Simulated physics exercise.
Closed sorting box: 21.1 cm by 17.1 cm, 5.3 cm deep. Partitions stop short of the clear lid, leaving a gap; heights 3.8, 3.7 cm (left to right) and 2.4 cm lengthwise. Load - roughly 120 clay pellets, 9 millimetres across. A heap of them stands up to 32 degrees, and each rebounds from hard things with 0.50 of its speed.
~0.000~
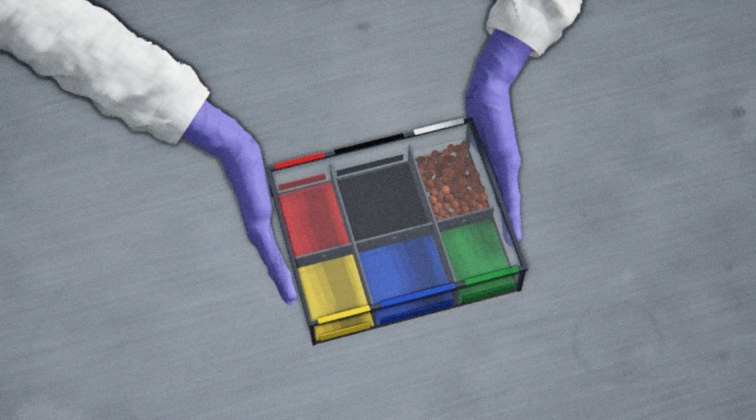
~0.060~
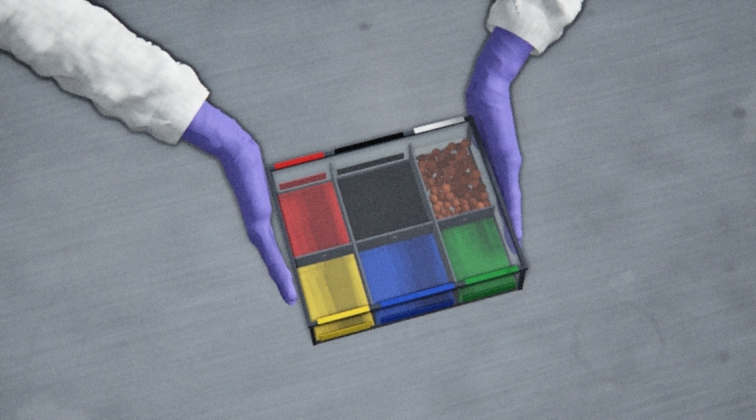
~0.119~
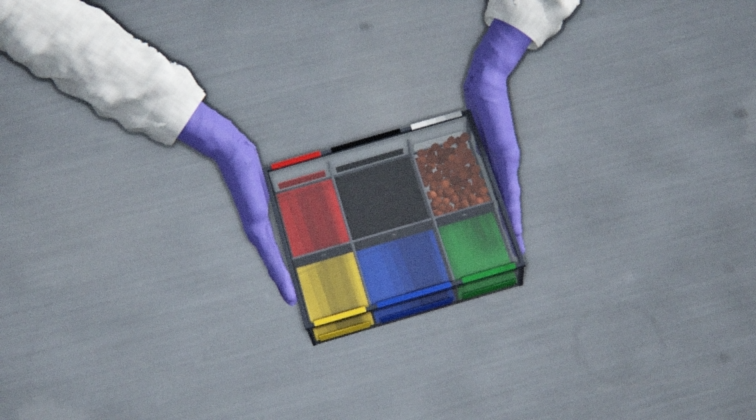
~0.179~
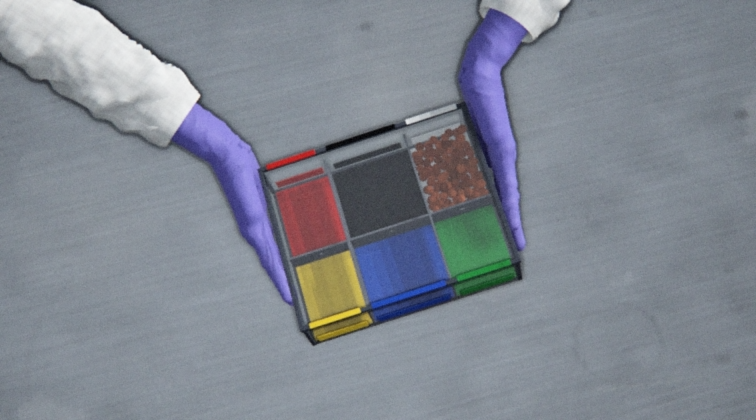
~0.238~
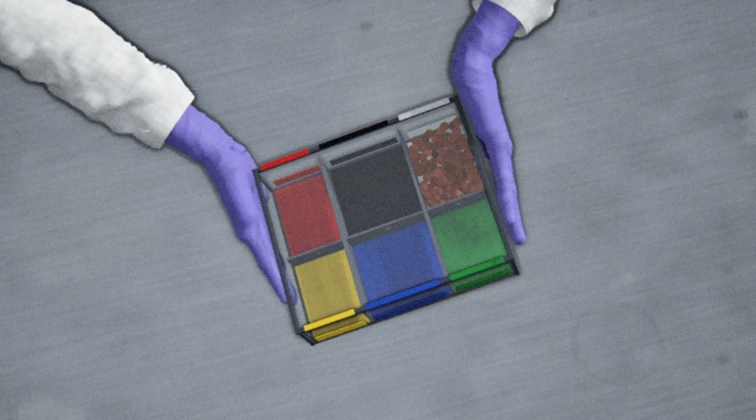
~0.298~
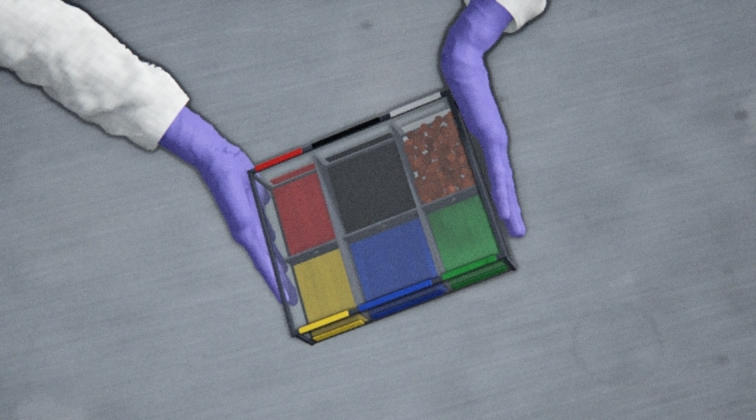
Two purple-gloved hands held a clear-lidded sorting box with coloured sections and tilted it gradually down toward its left front corner, while the reddish-brown pellets stayed in the white section at the upper right.
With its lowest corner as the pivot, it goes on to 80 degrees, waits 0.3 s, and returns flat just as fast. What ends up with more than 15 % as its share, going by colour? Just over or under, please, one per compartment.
Red: Under, blue: Under, green: Under, yellow: Under, white: Over, black: Under.
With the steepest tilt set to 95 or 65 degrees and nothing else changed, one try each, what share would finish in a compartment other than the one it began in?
I'd put them near 45 and 5 percent in that order.
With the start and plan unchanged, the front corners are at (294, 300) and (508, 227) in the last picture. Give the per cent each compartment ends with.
Final shares: Red 5%, blue 0%, green 0%, yellow 0%, white 90%, black 5%.
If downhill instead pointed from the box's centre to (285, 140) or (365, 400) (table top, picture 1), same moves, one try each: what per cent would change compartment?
Around 5 % for the first direction, around 55 % for the second.
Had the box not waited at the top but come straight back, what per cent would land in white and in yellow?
Result - white: 70 %, yellow: 0 %.
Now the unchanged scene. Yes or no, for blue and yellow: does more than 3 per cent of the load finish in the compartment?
Note - blue affirmative, yellow affirmative.
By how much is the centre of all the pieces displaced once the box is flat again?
I'd put the distance at roughly 5.0 cm.
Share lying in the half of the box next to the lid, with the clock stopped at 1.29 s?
Share: Approx. 30 %.
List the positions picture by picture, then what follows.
The first picture shows box tilt 0 degrees, front corners at (312, 322) and (523, 267); white 100 %.
The second picture shows box tilt 1 degrees, front corners at (311, 323) and (523, 266).
The third picture shows box tilt 5 degrees, front corners at (308, 325) and (520, 263), lowest corner left front.
The fourth picture shows box tilt 10 degrees, front corners at (304, 327) and (516, 259), lowest corner left front.
The fifth picture shows box tilt 14 degrees, front corners at (299, 330) and (509, 257), lowest corner left front.
The sixth picture shows box tilt 19 degrees, front corners at (295, 332) and (501, 254), lowest corner left front; white 100 %. Its pace works out near 80 degrees a second.
After 1.29 s, tilt 80 degrees; blue 10 %, green 5 %, yellow 5 %, white 75 %, black 10 %.
After 1.96 s, tilt 40 degrees; blue 10 %, green 5 %, yellow 10 %, white 75 %, black 5 %.
Then, at 2.66 s, tilt 0 degrees; blue 10 %, green 5 %, yellow 10 %, white 75 %, black 5 %.
In the end, at 3.0 s, red 0 %, blue 10 %, green 5 %, yellow 10 %, white 75 %, black 5 %.
